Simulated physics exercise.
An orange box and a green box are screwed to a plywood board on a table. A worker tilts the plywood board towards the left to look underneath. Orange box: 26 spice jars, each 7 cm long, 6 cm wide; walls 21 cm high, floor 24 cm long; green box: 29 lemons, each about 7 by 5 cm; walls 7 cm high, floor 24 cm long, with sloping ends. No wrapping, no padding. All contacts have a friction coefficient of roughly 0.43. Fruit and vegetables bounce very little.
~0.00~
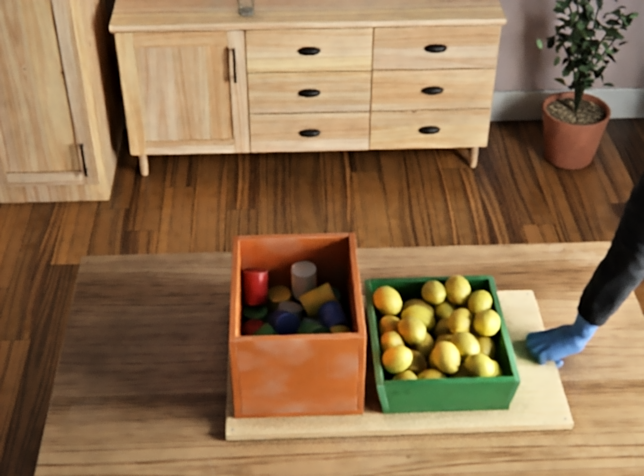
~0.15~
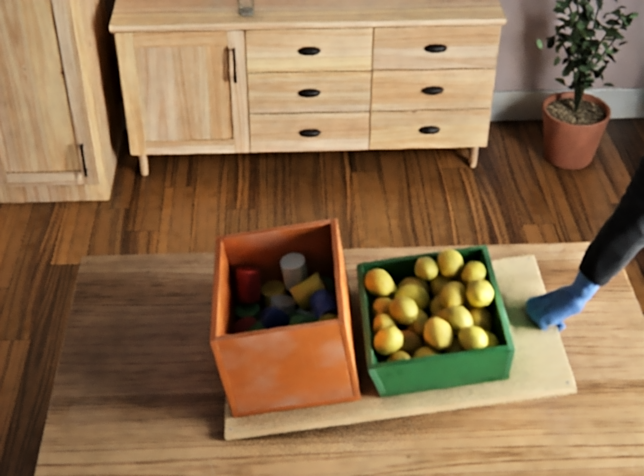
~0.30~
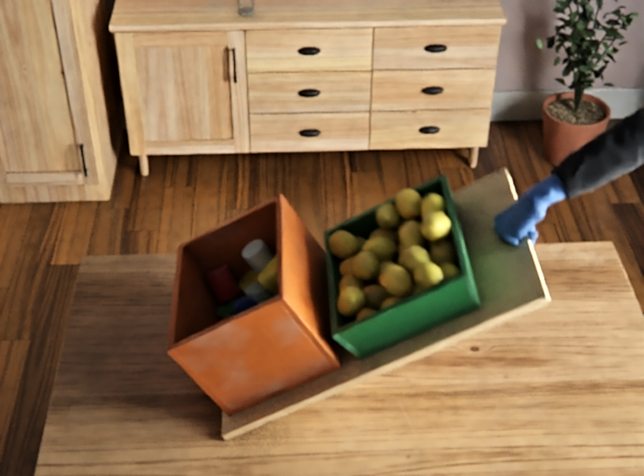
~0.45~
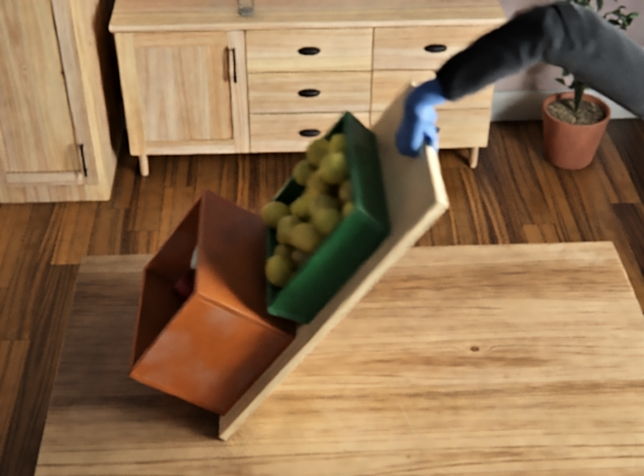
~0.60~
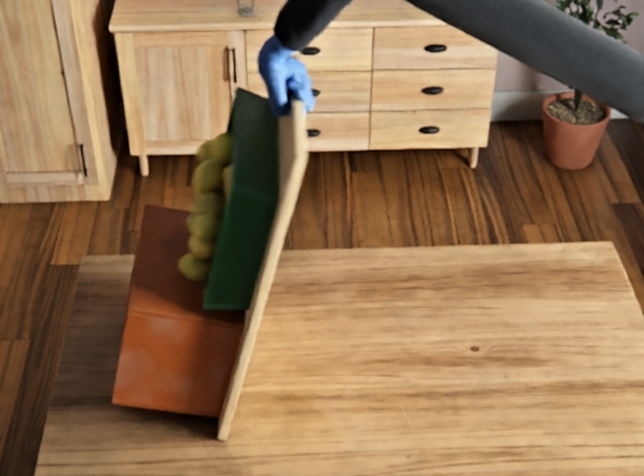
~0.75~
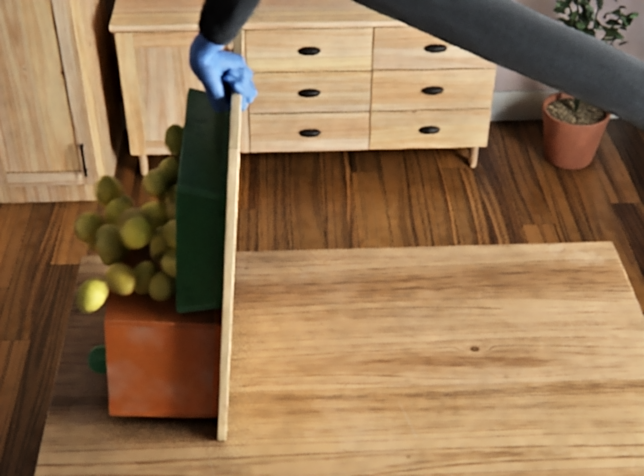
A blue-gloved hand in a dark sleeve lifts the right end of a plywood board on a wooden table, swinging it up and leftward until it stands nearly upright, as yellow fruit spills leftward from a green box. The fixed view looks down into a room with pale cabinets, a potted plant and a wood floor. An orange box of colourful objects sits left of the green one, both turning with the board.
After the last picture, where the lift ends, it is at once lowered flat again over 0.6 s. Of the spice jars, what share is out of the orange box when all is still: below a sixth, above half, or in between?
Out of the orange box go a sixth to a half of the spice jars.
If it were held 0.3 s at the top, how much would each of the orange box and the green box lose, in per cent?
Then orange box 30, green box 90 per cent.
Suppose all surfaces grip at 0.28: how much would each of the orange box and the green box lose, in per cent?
Then orange box 30, green box 100 per cent.
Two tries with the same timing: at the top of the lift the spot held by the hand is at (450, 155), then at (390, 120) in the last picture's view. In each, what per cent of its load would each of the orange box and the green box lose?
Orange box 0 then 0, green box 10 then 20 per cent.
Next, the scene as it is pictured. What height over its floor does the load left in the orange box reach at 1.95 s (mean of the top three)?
Some 14 cm.
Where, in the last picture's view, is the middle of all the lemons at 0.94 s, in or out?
At about (108, 238).
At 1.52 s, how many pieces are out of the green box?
About: Green box 25.
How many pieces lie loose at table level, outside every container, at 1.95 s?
Some 8 pieces.
After 0.94 s, tilt 65°; the orange box is down by 5 of 26 and the green box is down by 23 of 29.
After 1.18 s, tilt 17°; the orange box is down by 7 of 26 and the green box is down by 27 of 29.
After 1.52 s, tilt 0°; the orange box is down by 7 of 26 and the green box is down by 27 of 29.
When it is over (at 1.95 s), the orange box is down by 7 of 26 and the green box is down by 27 of 29. Asked share, 7 of 26, 27 per cent.
